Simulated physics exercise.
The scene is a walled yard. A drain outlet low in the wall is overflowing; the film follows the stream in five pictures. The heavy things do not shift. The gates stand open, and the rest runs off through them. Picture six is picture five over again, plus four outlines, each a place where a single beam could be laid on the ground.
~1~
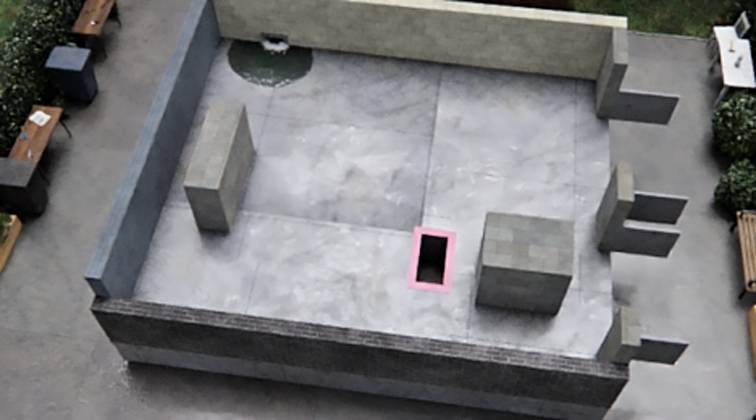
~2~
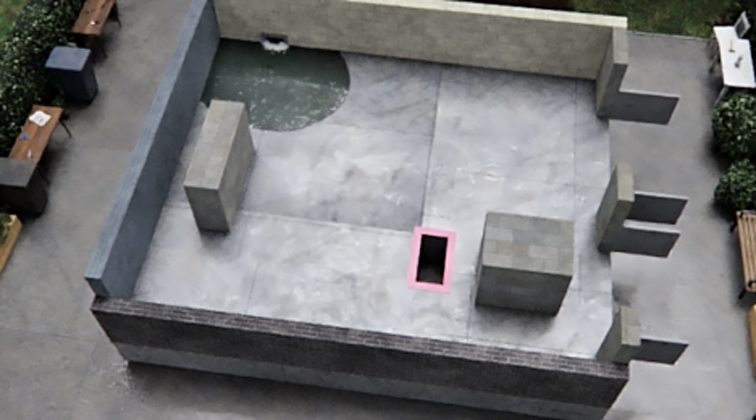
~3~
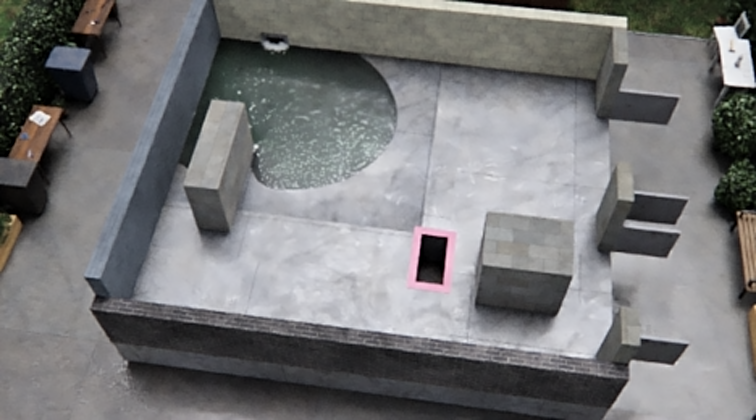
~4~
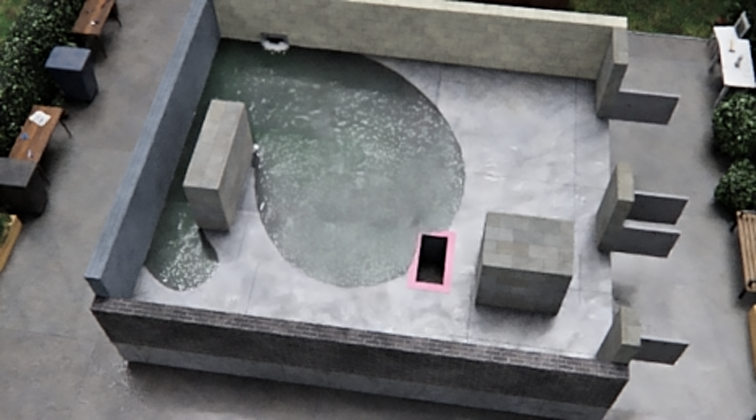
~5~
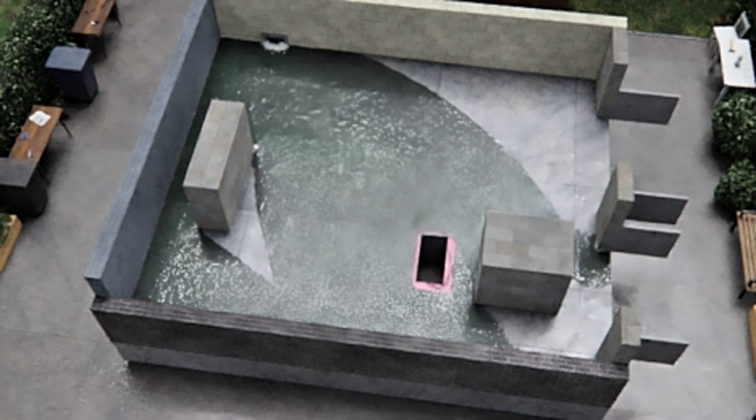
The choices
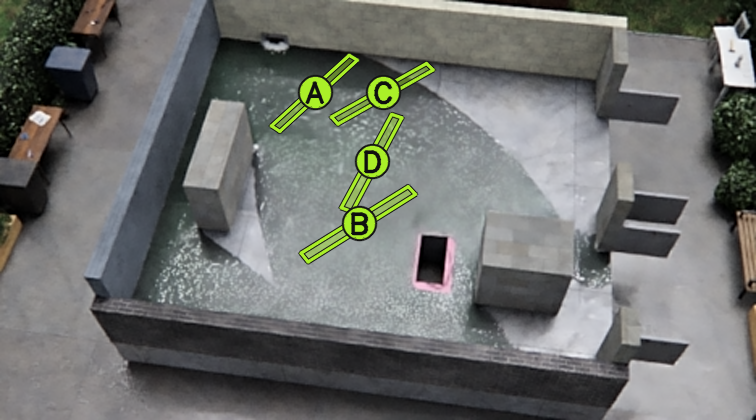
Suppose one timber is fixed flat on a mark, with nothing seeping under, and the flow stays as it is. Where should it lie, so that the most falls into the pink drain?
It is C.
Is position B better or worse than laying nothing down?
It is worse.
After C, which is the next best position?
It is A.
On the marked copy, A from (275, 128) to (353, 57); B from (304, 257) to (411, 190); C from (334, 120) to (429, 66); D from (346, 209) to (396, 116).
With A, about 16 % of the stream runs into the pink drain, about 84 % out by the gates.
With B, about 2 % of the stream runs into the pink drain, about 98 % out by the gates.
With C, about 24 % of the stream runs into the pink drain, about 76 % out by the gates.
With D, about 4 % of the stream runs into the pink drain, about 96 % out by the gates.
